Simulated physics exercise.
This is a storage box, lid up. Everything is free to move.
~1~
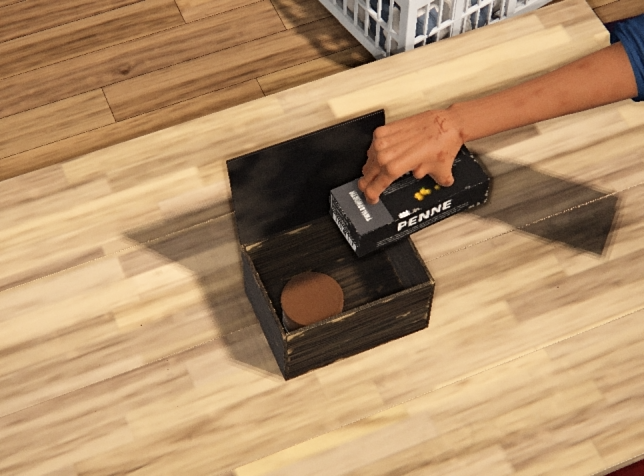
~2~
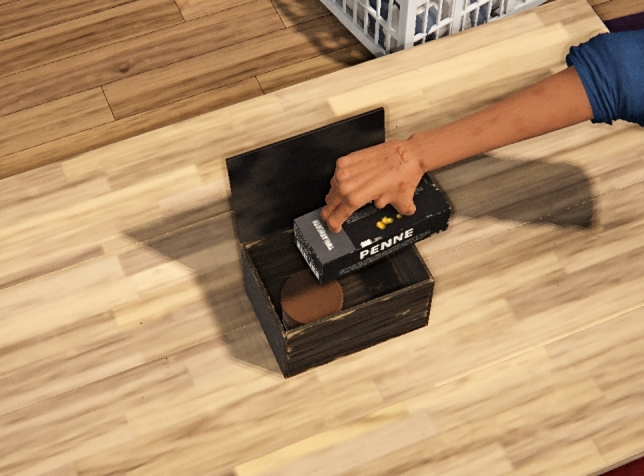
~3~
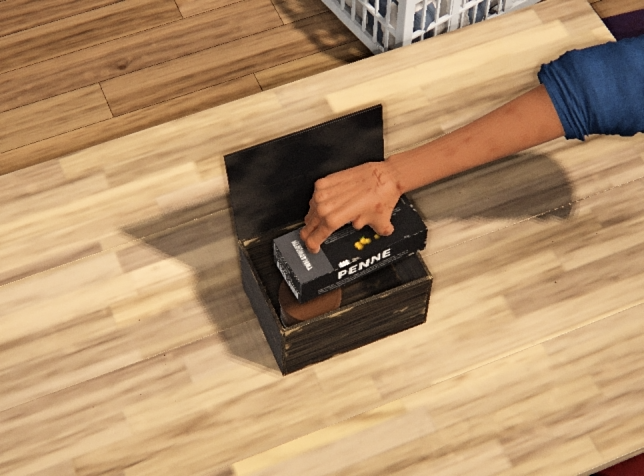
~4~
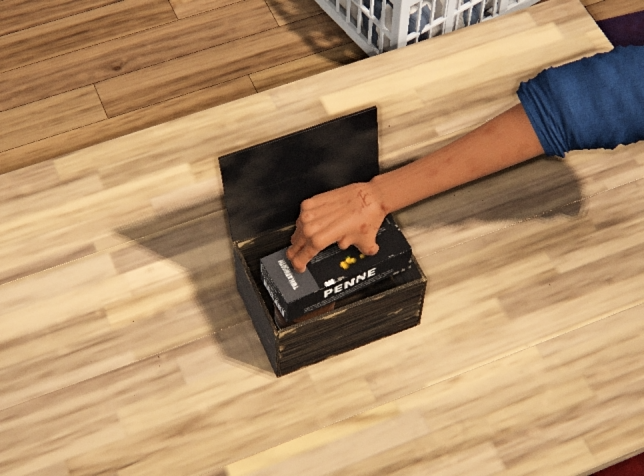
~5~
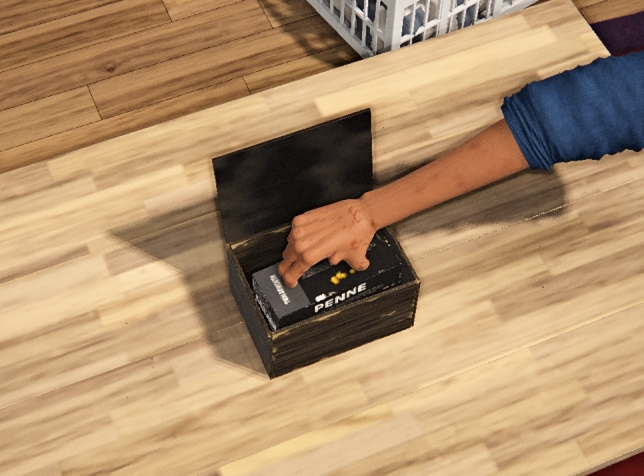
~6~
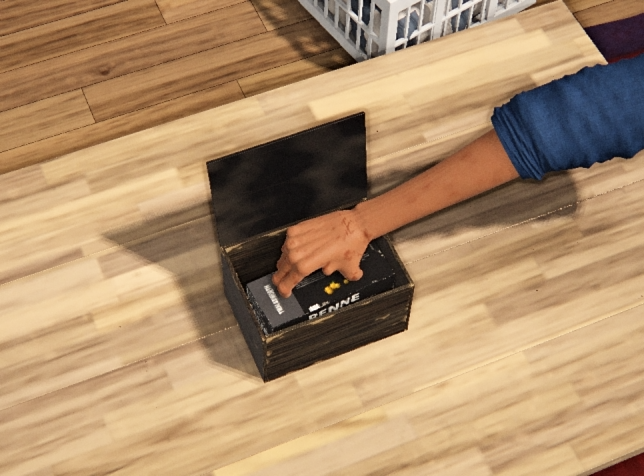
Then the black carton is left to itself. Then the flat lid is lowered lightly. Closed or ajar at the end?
Here the lid shuts flat.
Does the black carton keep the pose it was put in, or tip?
The black carton keeps its pose.
Then, 1.20 s later than the last frame, lid starting down.
Then, 1.60 s later than the last frame, lid 56° above the rim.
Then, 1.80 s later than the last frame, lid 31° above the rim.
Then, 2.00 s later than the last frame, lid shut.
When it is over, lid shut; both as before. End places, in pixels of the last picture, black carton near (321, 289).
